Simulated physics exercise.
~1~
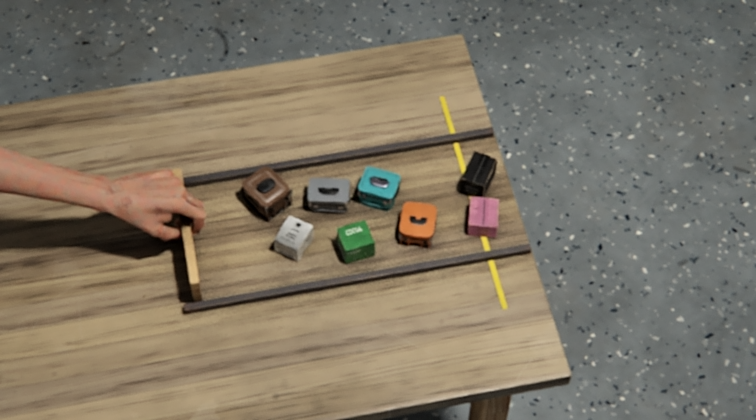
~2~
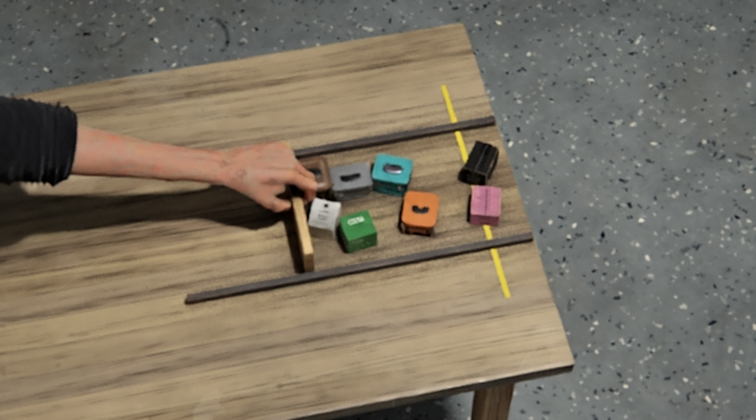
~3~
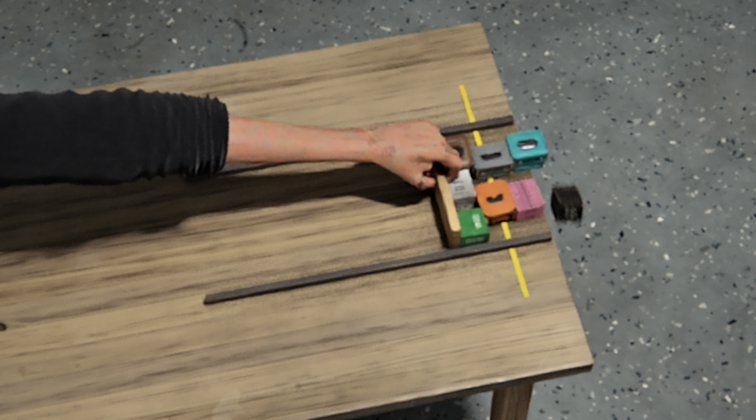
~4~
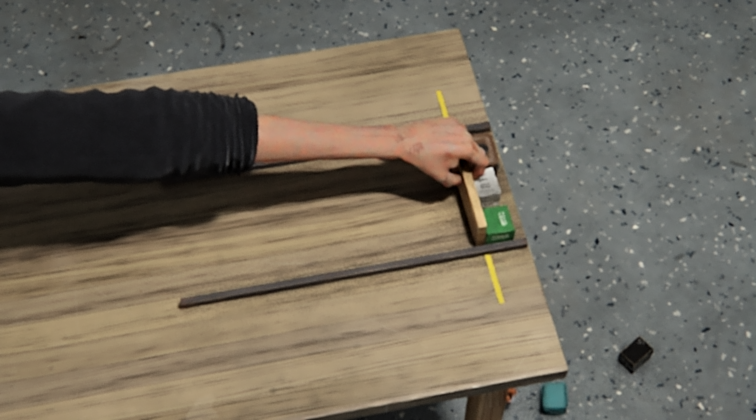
On a wooden table, a hand pushes a board right, sending several small boxes off the edge.
